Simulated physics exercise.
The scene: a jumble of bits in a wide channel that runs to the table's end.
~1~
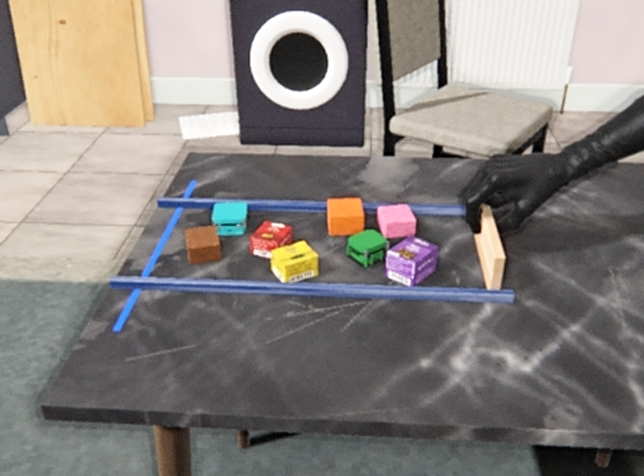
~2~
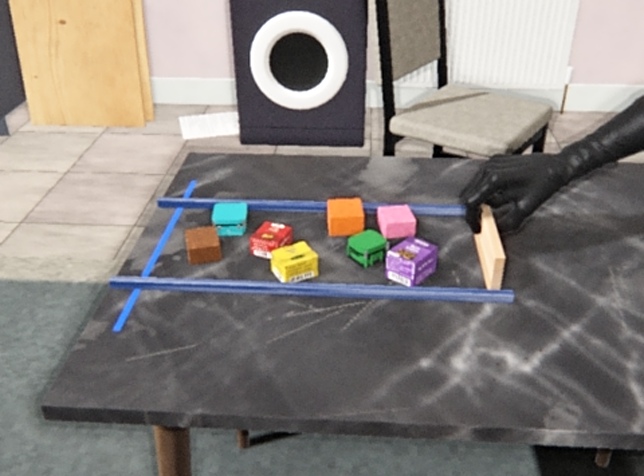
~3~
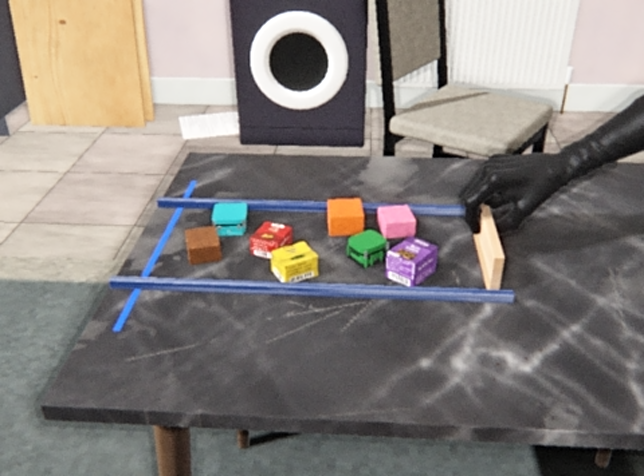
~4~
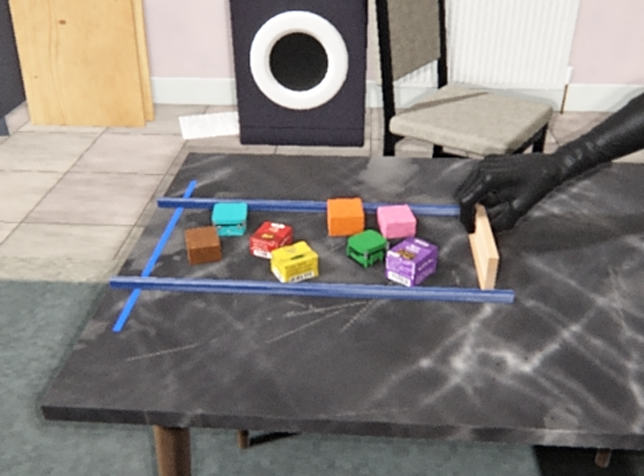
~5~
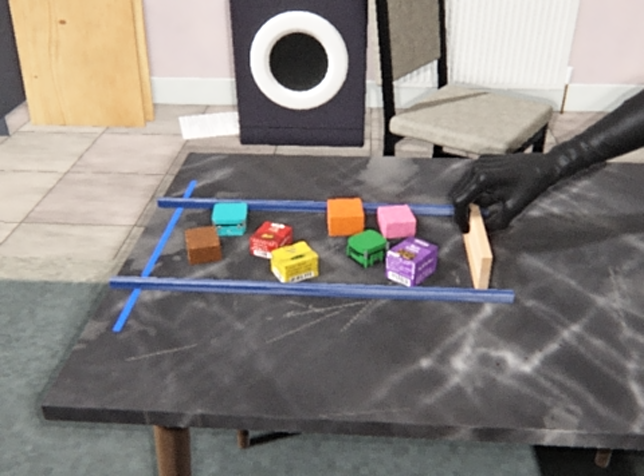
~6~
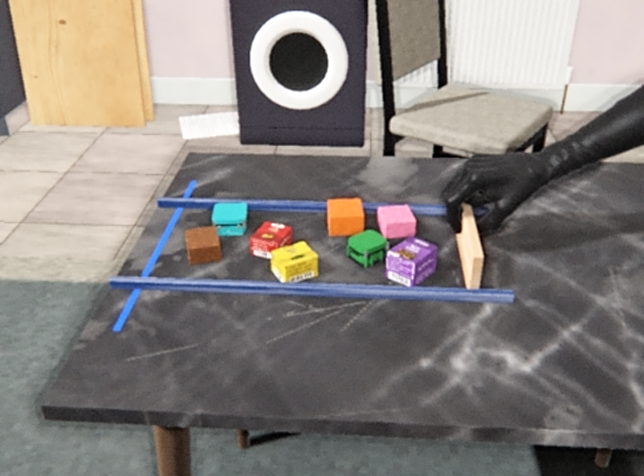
A black-gloved hand held a small wooden board upright at the right of a channel between two blue strips, then slid it slightly left, while the colourful little boxes scattered between them stayed still.
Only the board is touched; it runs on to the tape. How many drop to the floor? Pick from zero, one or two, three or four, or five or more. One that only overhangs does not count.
Outcome: The number that fall off is five or more.
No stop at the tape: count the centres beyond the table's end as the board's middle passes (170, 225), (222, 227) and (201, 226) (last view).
It would be 5, 0 and 2.
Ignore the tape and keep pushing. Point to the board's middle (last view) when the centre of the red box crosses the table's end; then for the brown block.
For the red box at (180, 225), for the brown block at (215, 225).
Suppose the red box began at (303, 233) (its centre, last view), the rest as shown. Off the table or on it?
It goes over.
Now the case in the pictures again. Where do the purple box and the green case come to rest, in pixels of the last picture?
The purple box at (129, 260), the green case at (146, 236).
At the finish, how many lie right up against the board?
The number is 3.
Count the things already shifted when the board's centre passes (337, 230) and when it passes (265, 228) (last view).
5 and 8.
Soon after, none off yet; brown block at rest near (203, 245); turquoise case at rest near (231, 220); red box at rest near (272, 240).
By the end, the number that fall off is five or more; fallen, orange block, yellow box, red box, turquoise case and brown block.
